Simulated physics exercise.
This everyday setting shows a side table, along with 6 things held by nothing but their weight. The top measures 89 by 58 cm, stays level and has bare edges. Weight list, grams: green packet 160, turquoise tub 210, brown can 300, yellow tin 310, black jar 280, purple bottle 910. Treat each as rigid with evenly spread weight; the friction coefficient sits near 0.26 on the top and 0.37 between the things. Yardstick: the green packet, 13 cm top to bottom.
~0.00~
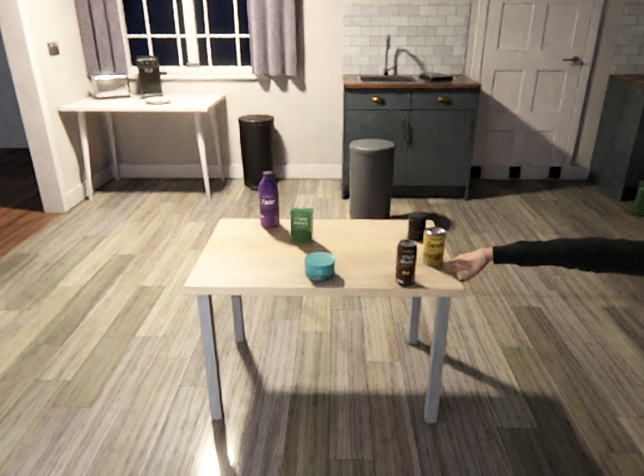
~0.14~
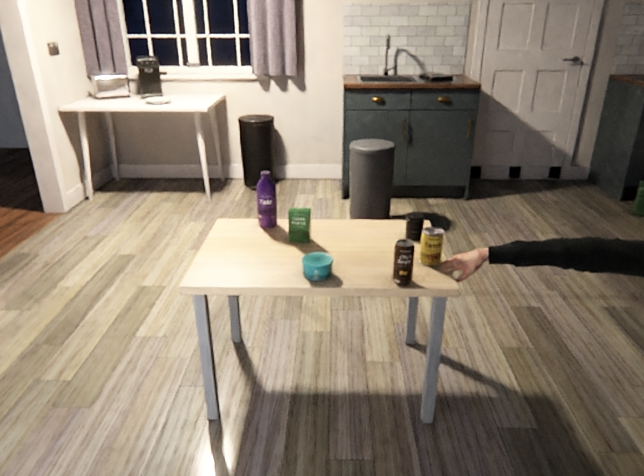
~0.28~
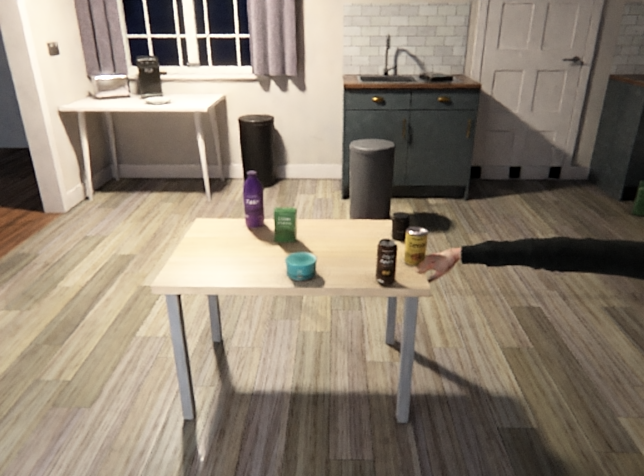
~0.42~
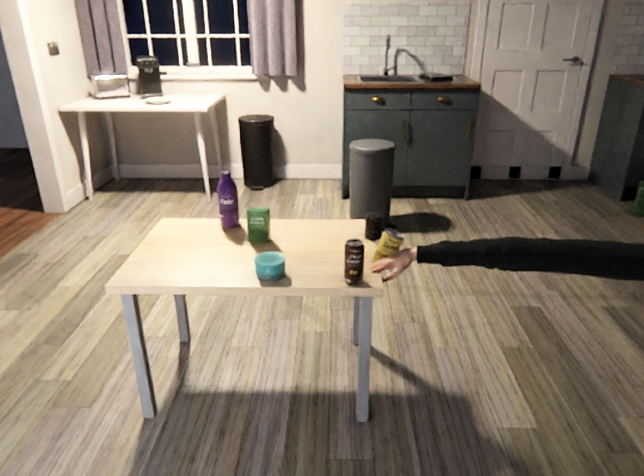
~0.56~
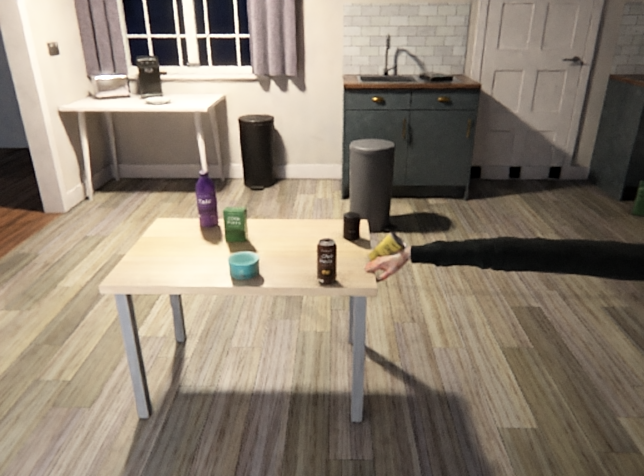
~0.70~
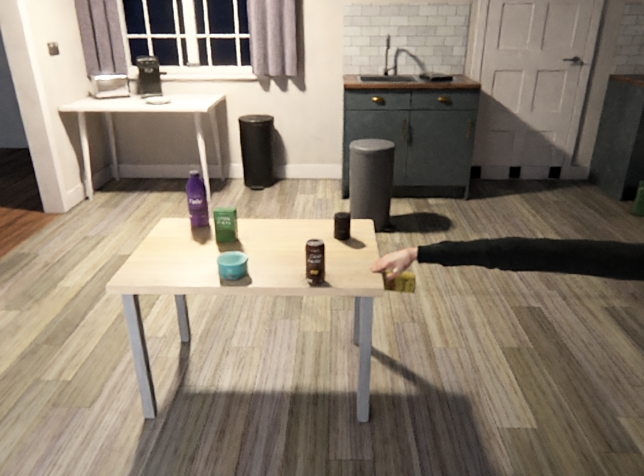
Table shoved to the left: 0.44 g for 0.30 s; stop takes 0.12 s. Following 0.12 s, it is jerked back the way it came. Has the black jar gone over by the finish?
No, it is still on its base.
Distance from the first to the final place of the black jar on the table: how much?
The shift is close to 15 cm.
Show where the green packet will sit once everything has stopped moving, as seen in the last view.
I'd put it at around (259, 225).
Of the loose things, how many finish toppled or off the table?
The tally is 1.
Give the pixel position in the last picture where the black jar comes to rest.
It ends up at about (378, 226).
By 0.80 s, table shifted 19 cm; black jar 9 cm from its spot near (344, 226); green packet 10 cm from its spot; turquoise tub 10 cm from its spot.
By 0.90 s, table shifted 8 cm; black jar 17 cm from its spot near (352, 226); brown can 18 cm from its spot; green packet 18 cm from its spot.
When it is over (1.7 s), off the table and tipped over, yellow tin; not toppled but over 5 cm from the start, green packet, turquoise tub, brown can, black jar and purple bottle. In the last view, black jar near (378, 226).
